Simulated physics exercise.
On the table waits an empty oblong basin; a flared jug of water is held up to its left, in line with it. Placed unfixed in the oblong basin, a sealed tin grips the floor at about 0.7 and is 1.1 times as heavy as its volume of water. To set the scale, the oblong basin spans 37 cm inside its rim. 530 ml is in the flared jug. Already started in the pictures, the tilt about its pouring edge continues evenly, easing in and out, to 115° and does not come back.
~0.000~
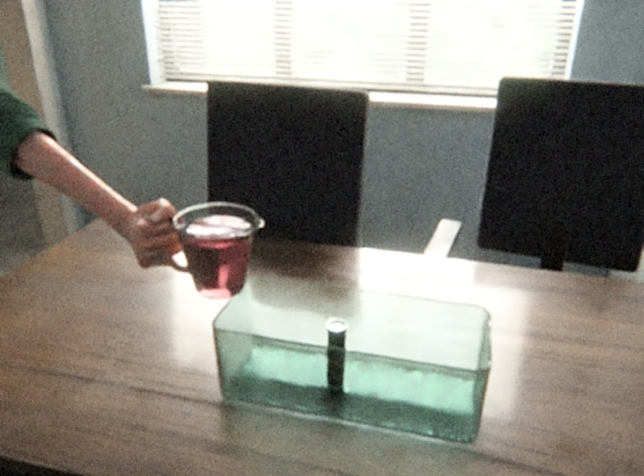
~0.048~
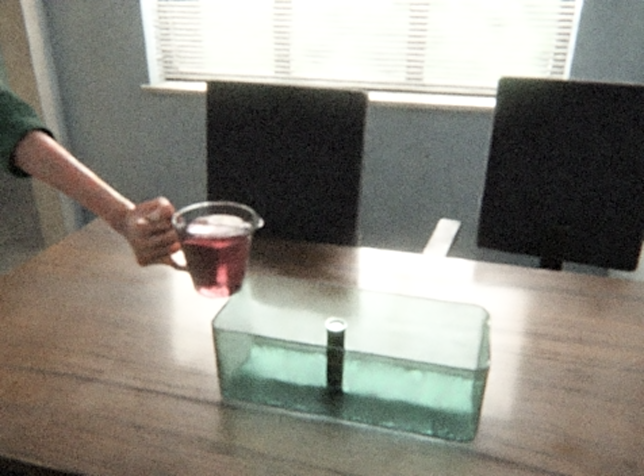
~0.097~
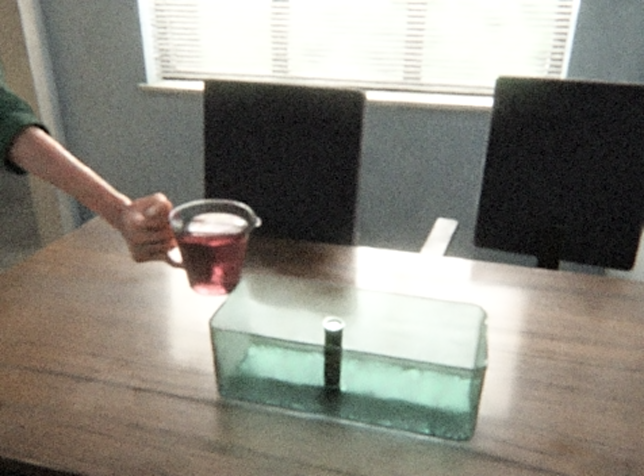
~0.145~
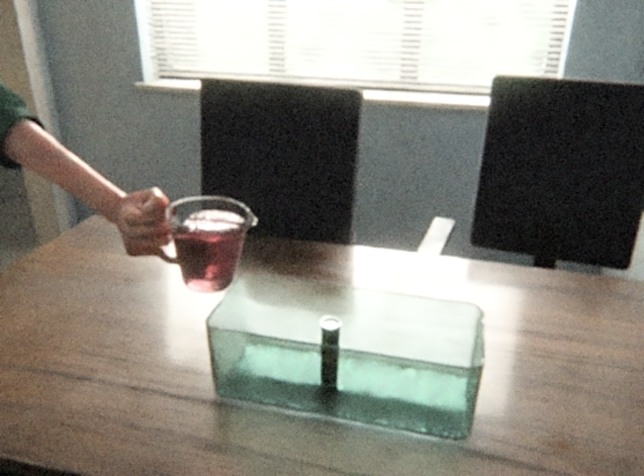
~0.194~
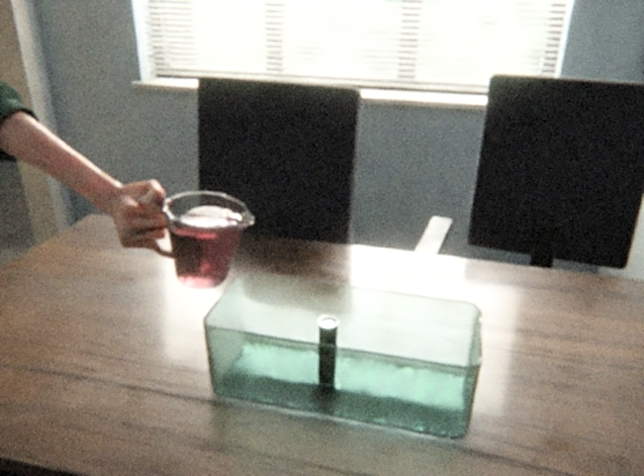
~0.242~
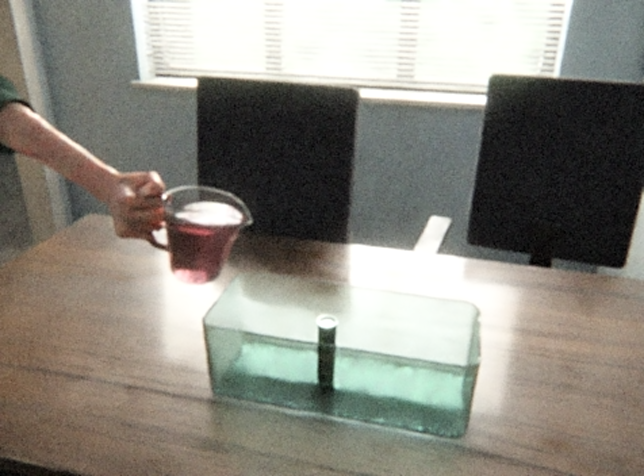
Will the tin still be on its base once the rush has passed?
No, it overbalances.
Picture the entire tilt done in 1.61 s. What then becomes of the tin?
Outcome - the tin comes down.
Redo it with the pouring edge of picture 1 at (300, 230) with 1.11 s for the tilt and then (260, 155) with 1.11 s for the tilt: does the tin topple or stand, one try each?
Trial 1 - tin stays standing; trial 2 - tin stays standing.
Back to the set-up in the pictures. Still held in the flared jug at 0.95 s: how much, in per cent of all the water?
8 %.
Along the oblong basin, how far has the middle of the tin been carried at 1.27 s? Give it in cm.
Near 10 cm of travel.
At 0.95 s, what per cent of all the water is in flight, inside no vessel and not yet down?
Near 26 per cent, I'd say.
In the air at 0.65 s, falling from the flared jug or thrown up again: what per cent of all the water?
Around 24 in a hundred.
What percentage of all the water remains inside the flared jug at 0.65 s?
I reckon about 70 in a hundred is still held.
Then, 0.65 s in, the tilt is 73° and 70 per cent is still to pour; the tin stands where it began.
Then, 0.95 s in, the tilt is 109° and 8 per cent is still to pour; the tin lies on its side.
Then, 1.27 s in, the tilt is 115° and 0 per cent is still to pour; the tin lies on its side.
Then, 1.61 s in, the tilt is 115° and 0 per cent is still to pour; the tin lies on its side.
Finally, the tin lies on its side.
